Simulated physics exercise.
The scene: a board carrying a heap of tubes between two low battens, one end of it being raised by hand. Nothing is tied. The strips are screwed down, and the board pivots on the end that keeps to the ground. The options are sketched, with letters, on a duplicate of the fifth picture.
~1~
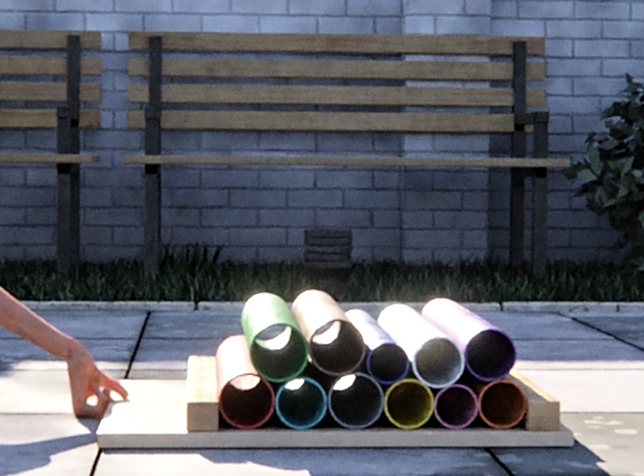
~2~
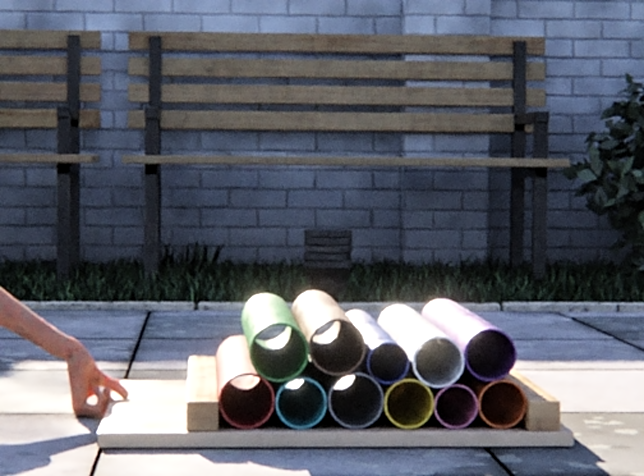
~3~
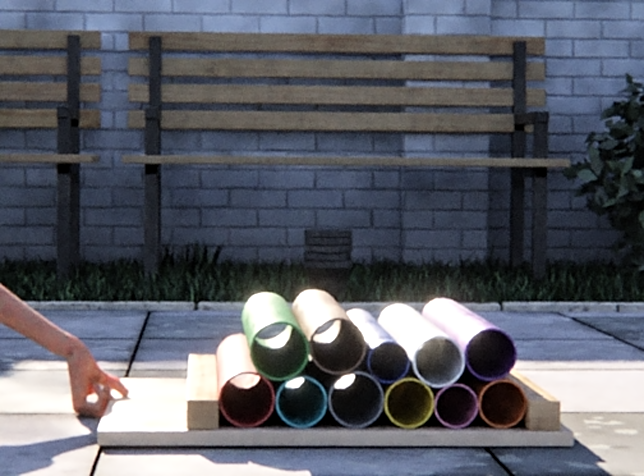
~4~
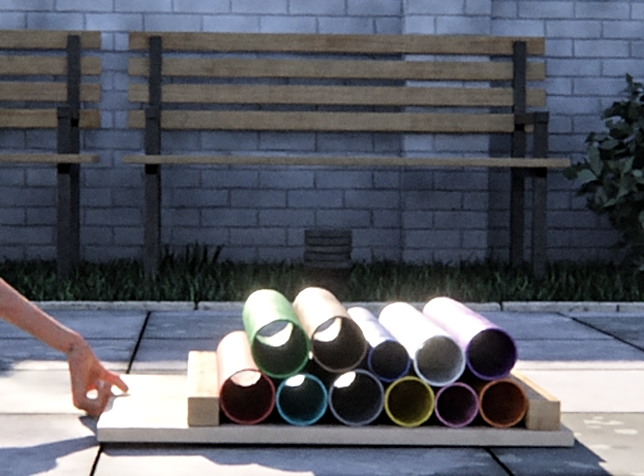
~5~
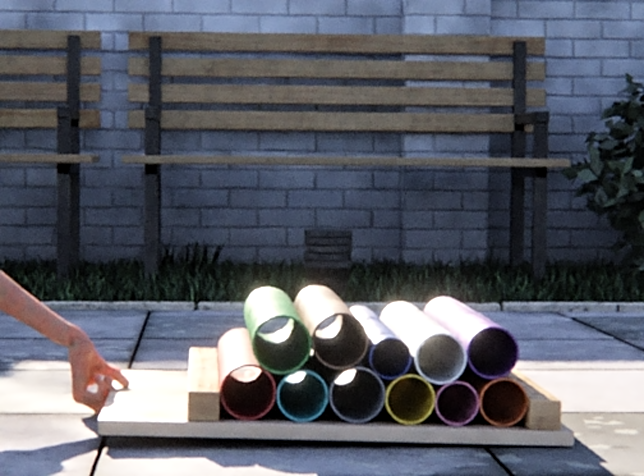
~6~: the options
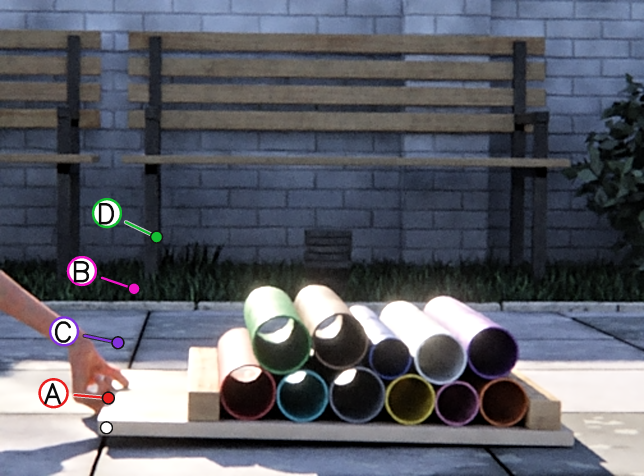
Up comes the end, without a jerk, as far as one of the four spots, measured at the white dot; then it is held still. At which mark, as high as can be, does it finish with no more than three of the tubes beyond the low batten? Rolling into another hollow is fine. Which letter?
Up to B.
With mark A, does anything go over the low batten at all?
No, at A.
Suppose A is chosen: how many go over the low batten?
It comes to none.
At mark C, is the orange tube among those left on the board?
The orange tube: Yes.
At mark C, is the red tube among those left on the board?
Yes, with C.
On the marked copy, A at (109, 398); B at (134, 289); C at (118, 342); D at (156, 237); the white dot at (107, 428).
Following B. Soon after the start, board at 14°.
Later, board at 19°.
In the end, board at 19°, one over the low batten (purple).
As for the rest, A none over the low batten; C none over the low batten; D five over the low batten.
